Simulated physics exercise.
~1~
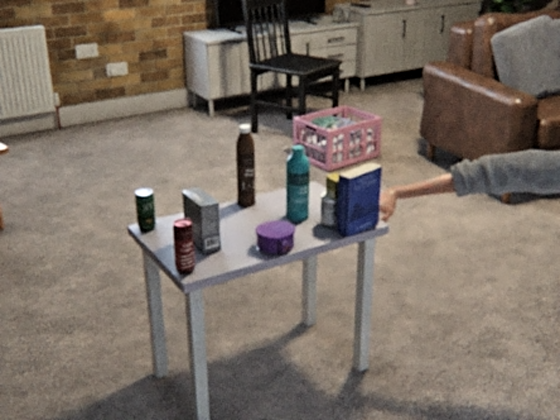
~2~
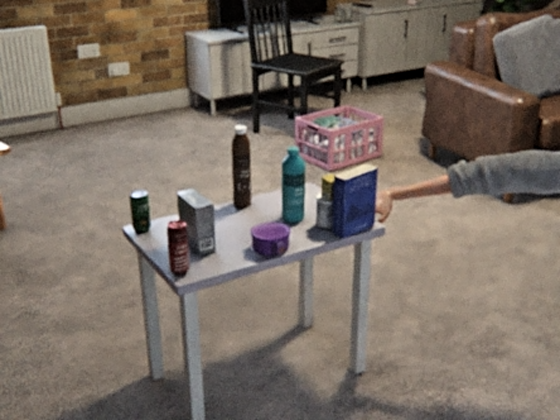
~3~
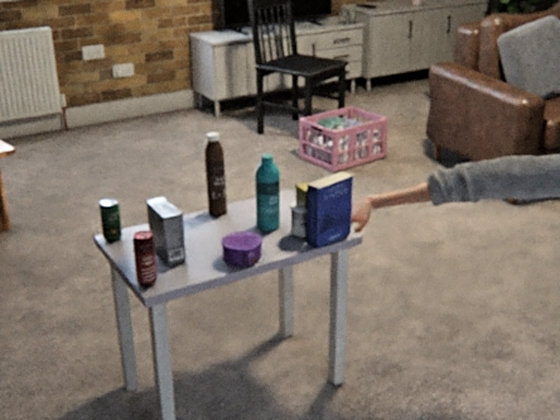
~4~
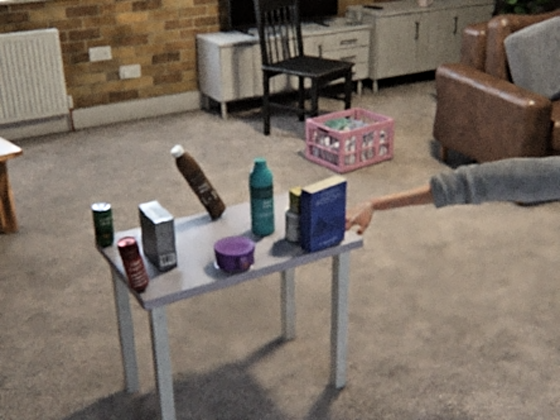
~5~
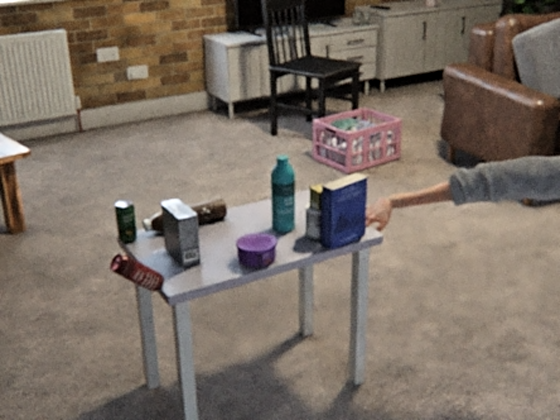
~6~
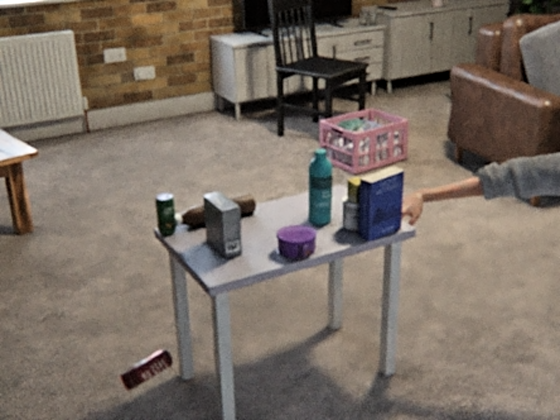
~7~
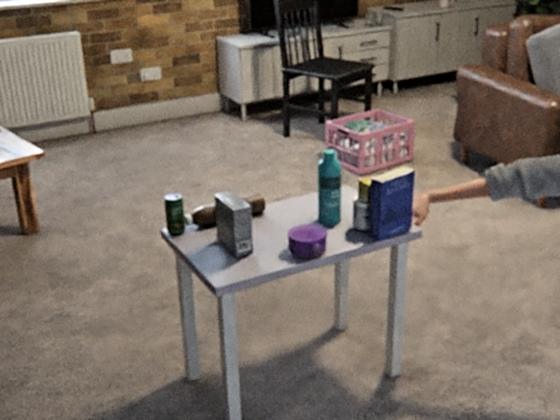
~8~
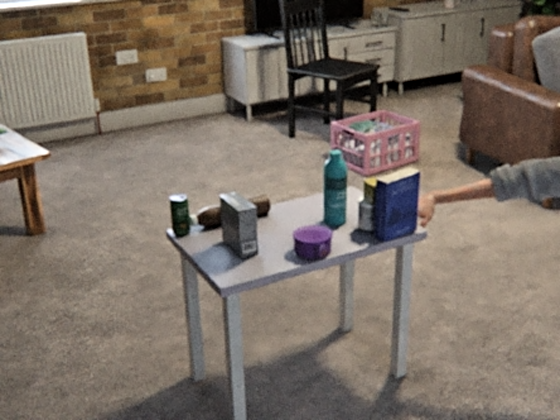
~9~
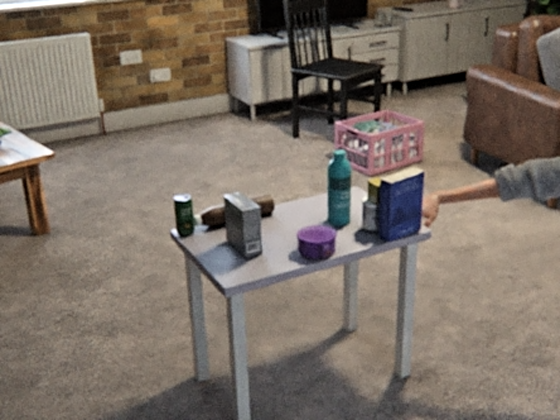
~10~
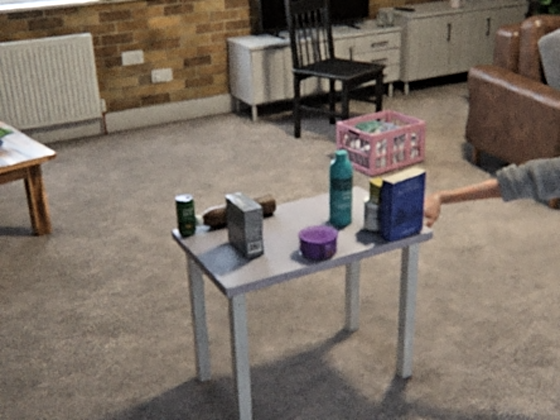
A hand jerks the table, toppling the brown bottle and sending the red can off.
